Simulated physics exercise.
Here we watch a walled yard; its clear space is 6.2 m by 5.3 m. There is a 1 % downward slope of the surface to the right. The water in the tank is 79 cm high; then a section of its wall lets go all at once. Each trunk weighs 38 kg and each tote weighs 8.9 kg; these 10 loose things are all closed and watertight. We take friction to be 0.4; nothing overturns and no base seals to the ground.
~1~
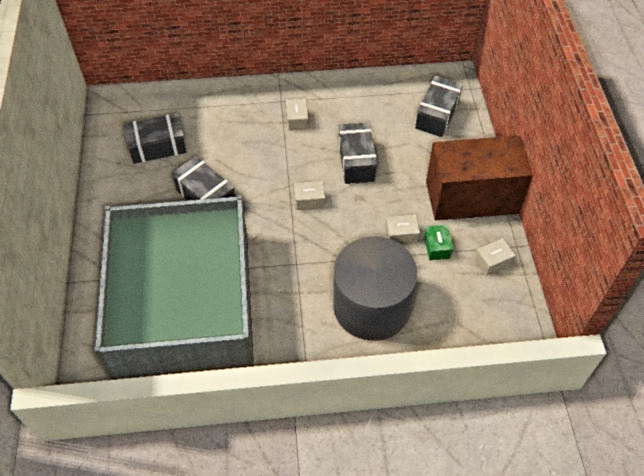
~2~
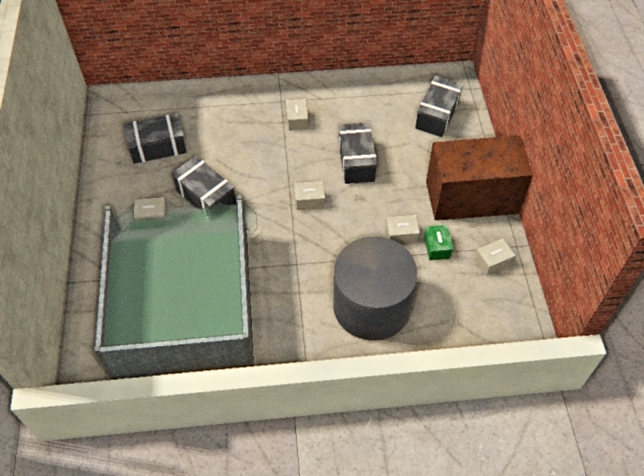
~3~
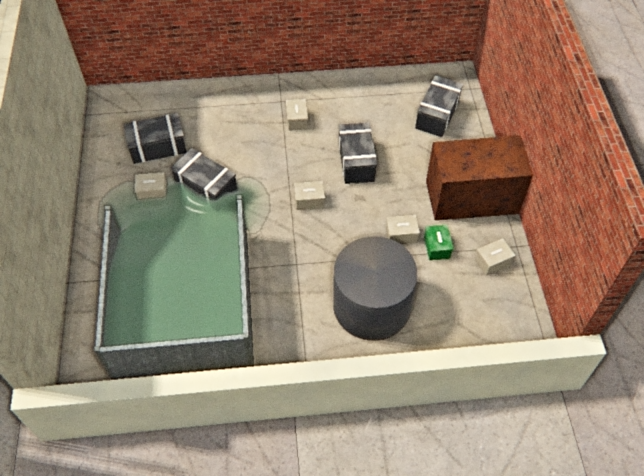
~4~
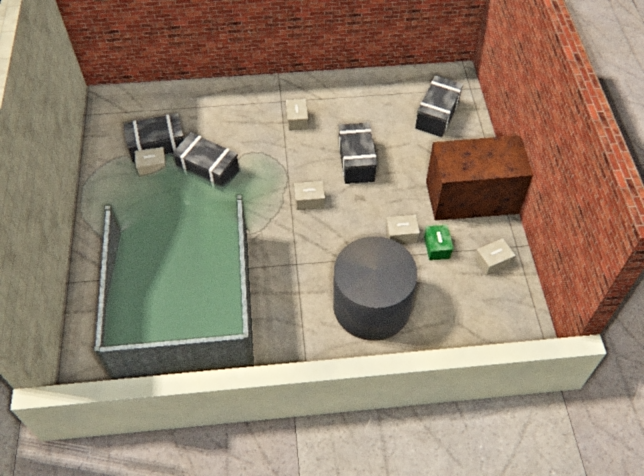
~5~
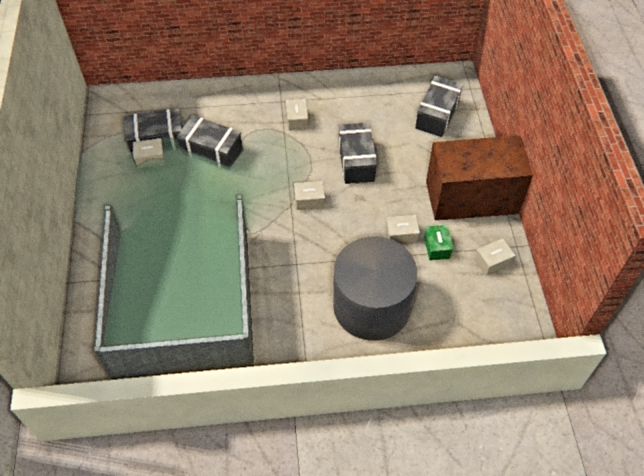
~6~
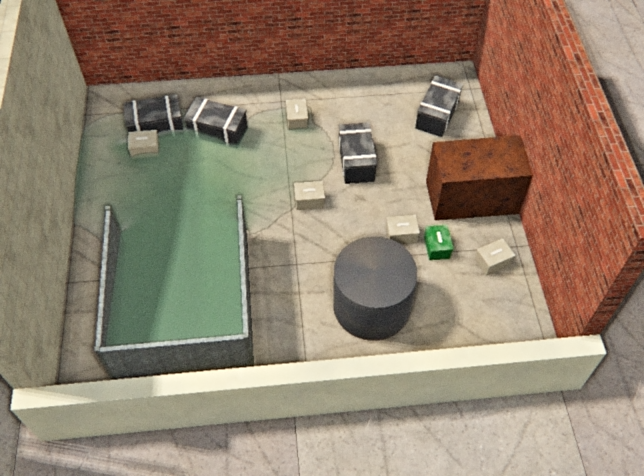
At the start, greenish water fills a tank on the left of a walled yard scattered with boxes and crates. The tank's far side opens and water pours out, pushing a pale box and a strapped dark crate backward, then spreads thinly, nudging another crate while the green box stays still.
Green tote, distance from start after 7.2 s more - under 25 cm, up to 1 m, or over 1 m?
Up to 1 m.
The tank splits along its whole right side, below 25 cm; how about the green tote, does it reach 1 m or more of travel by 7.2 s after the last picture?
Had it gone that way, the green tote would be borne far.
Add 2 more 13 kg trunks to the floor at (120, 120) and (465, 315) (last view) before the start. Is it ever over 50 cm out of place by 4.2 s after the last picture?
Lab note - ordered: Above threshold / below threshold.
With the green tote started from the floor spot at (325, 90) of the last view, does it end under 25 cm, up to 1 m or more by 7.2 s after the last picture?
Put there, it wanders off a long way.
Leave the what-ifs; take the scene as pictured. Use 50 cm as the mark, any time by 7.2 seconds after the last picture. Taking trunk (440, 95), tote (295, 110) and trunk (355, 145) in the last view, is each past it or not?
First one went too far, second one went too far, third one went too far.
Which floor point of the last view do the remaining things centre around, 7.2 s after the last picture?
Around (399, 214).
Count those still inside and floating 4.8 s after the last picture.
At that moment it comes to 4.
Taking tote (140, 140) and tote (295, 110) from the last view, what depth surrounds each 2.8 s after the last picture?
Some 17 cm at the first, some 23 cm at the second.
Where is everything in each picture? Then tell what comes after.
The green tote at (439, 238), on the bottom; 3.2 m2 under water; 0 of 10 have shifted, in the first picture.
The green tote at (439, 238), on the bottom; water covers 4.1 m2; 1 of 10 have shifted, in the second picture.
The green tote at (439, 238) rests on the ground; 5.2 m2 under water; 2 of 10 have shifted, in the third picture.
The green tote at (439, 238), on the bottom; water covers 6.7 m2; 2 of 10 have shifted, in the fourth picture.
The green tote at (439, 238) rests on the ground; 8.3 m2 under water; 3 of 10 have shifted, in the fifth picture.
The green tote at (439, 238) rests on the ground; 9.9 m2 under water; 3 of 10 have shifted, in the sixth picture.
Then, 0.9 s after the last picture the green tote is near (439, 238), 0.0 m from its start, aground; 3 afloat.
Then, 2.8 s after the last picture the green tote is near (439, 238), 0.0 m from its start, aground; 4 afloat.
Then, 4.8 s after the last picture the green tote is near (453, 244), 0.2 m from its start, aground; 4 afloat.
Then, 7.2 s after the last picture the green tote is near (469, 244), 0.4 m from its start, aground; 6 afloat.
